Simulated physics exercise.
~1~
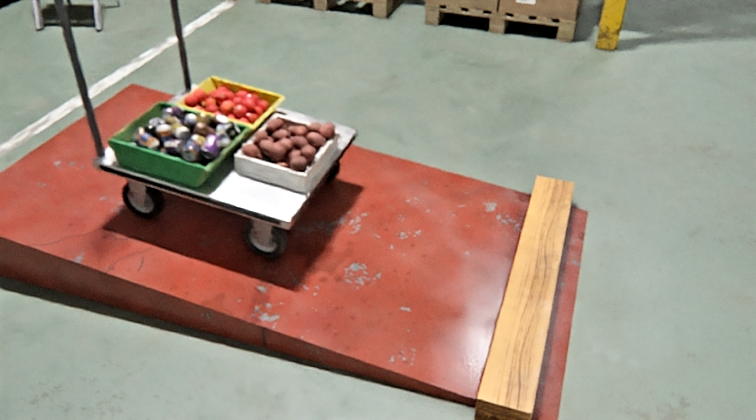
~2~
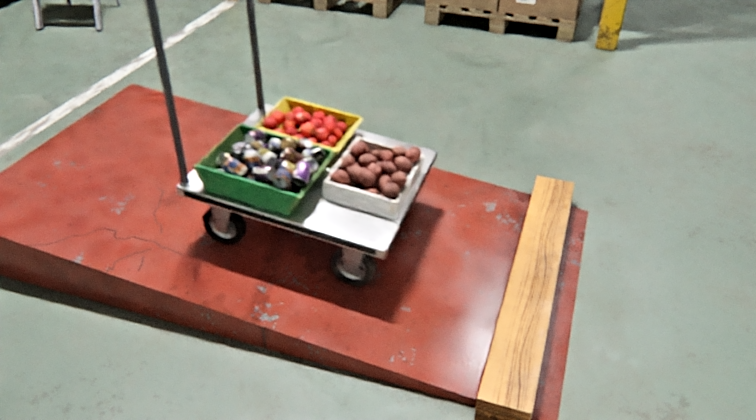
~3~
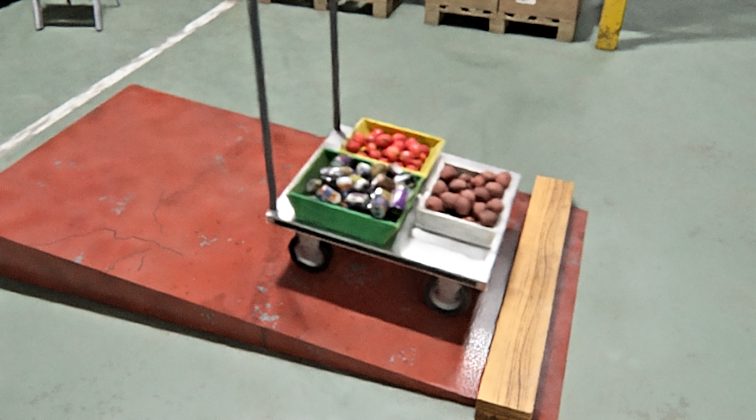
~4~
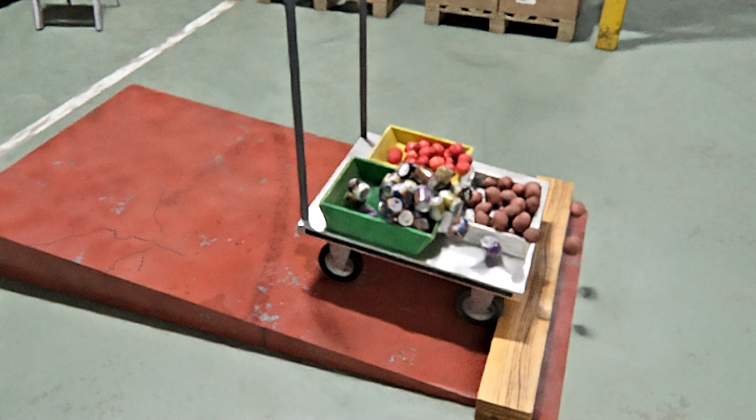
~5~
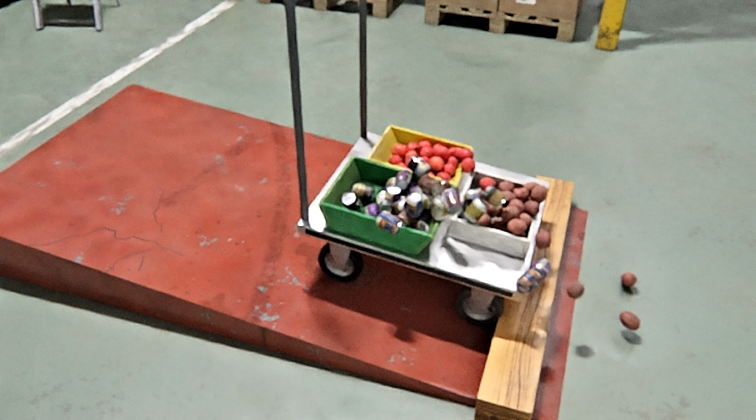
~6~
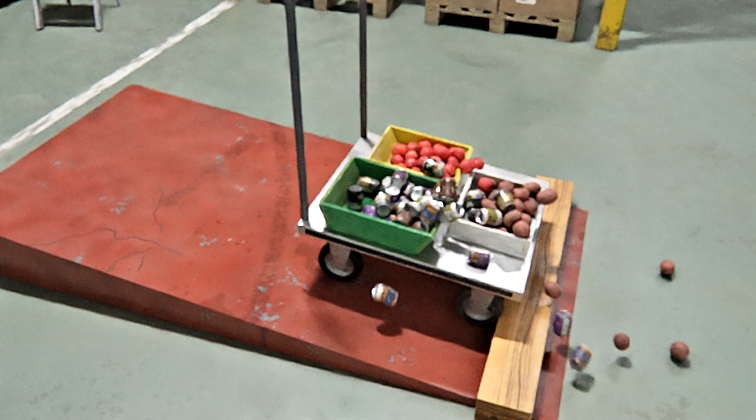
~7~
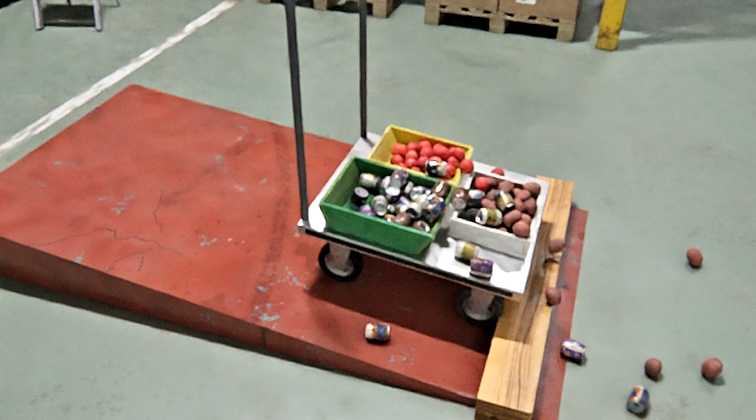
A trolley loaded with potatoes, small cans and red items in three trays rolled right down a red ramp and stopped against a wooden beam, sending several potatoes and cans tumbling out onto the deck, ramp and floor while most stayed aboard.
